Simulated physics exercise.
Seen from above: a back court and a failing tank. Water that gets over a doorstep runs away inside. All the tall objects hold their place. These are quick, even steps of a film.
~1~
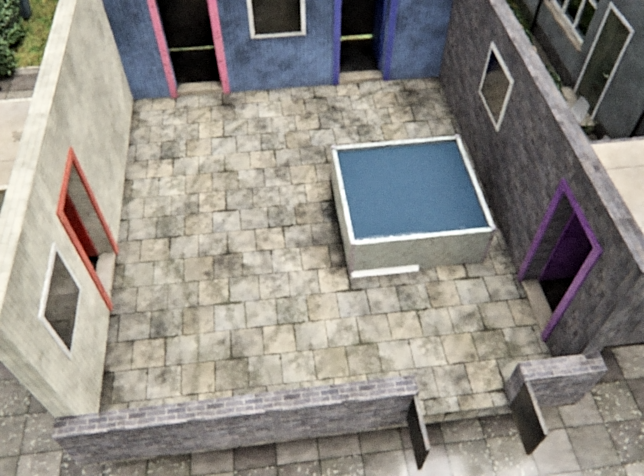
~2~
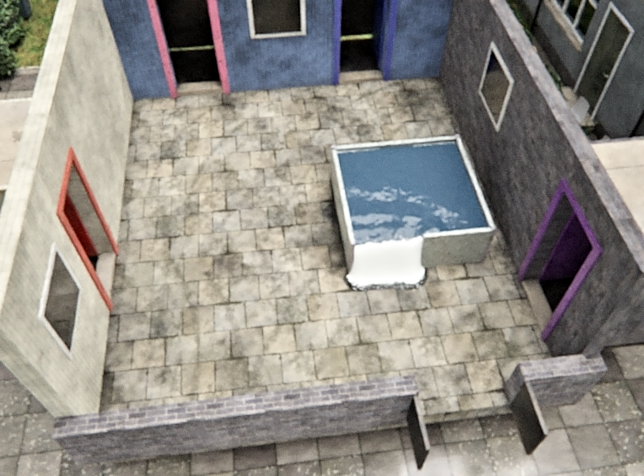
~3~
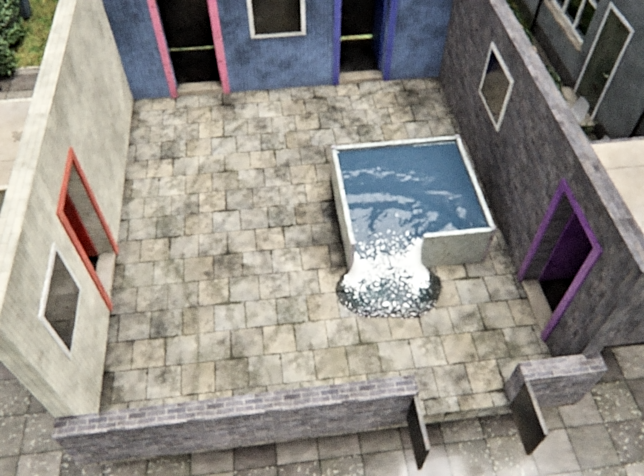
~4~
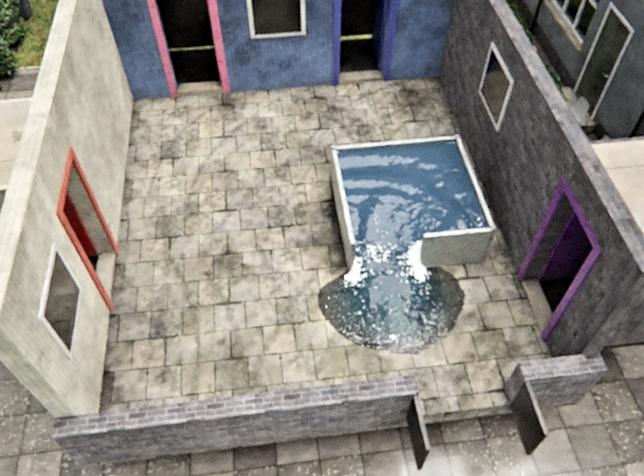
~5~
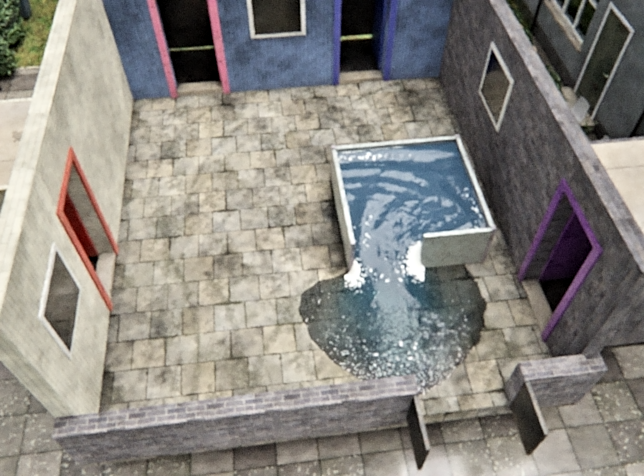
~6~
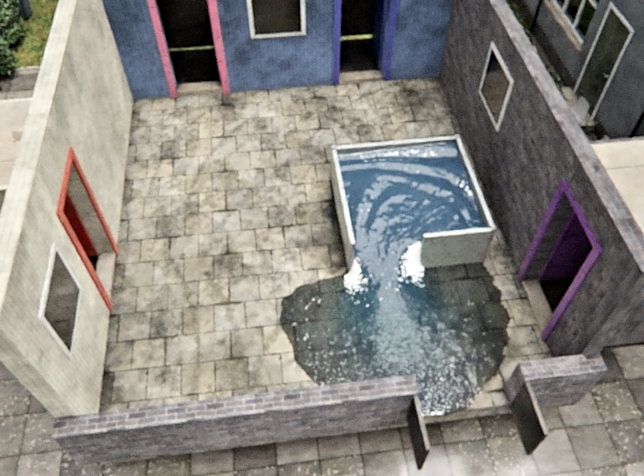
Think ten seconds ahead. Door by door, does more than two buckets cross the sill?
The purple door holds within the limit; the blue door holds within the limit; the red door holds within the limit; the pink door holds within the limit.
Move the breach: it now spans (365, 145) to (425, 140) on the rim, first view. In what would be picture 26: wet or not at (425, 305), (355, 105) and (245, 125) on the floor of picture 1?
One after the other: Free of water, under water, covered.
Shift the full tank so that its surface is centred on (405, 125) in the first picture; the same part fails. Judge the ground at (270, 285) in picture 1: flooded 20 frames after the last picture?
Answer: Wet.
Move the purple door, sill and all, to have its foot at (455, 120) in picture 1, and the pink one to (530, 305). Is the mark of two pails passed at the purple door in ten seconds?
Purple door is under.
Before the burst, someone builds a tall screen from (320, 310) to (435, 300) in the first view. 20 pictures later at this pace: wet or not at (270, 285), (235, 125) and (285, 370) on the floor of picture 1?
In turn: Awash, no water, free of water.
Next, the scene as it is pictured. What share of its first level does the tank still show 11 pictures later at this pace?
Some 56 per cent.
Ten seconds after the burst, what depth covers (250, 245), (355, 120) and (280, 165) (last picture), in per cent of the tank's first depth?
In that order: 2, 6 and 2 per cent.
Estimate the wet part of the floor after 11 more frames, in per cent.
Some 25 per cent.
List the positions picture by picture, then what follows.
In the first picture, still water in the water tank at (408, 189).
In the second picture, the front is at (422, 277), out from the gap at (386, 258).
In the third picture, water pours out at (386, 260) and has run to (423, 308).
In the fourth picture, the front is at (416, 347), out from the gap at (386, 261).
In the fifth picture, the front is at a hidden place, out from the gap at (386, 261).
In the sixth picture, water pours out at (386, 261) and has run to a hidden place.
A moment on, water covers 20 % of the floor; the purple door wet at the sill, nothing in, the blue door not reached, the red door not reached, the pink door not reached.
Next, water covers 25 % of the floor; the purple door wet at the sill, nothing in, the blue door not reached, the red door not reached, the pink door not reached.
Then, water covers 35 % of the floor; the purple door wet at the sill, nothing in, the blue door not reached, the red door wet at the sill, nothing in, the pink door not reached.
Later, water covers 65 % of the floor; the purple door wet at the sill, nothing in, the blue door not reached, the red door wet at the sill, nothing in, the pink door wet at the sill, nothing in.
In the end, water covers 90 % of the floor; the purple door wet at the sill, nothing in, the blue door wet at the sill, nothing in, the red door wet at the sill, nothing in, the pink door wet at the sill, nothing in.
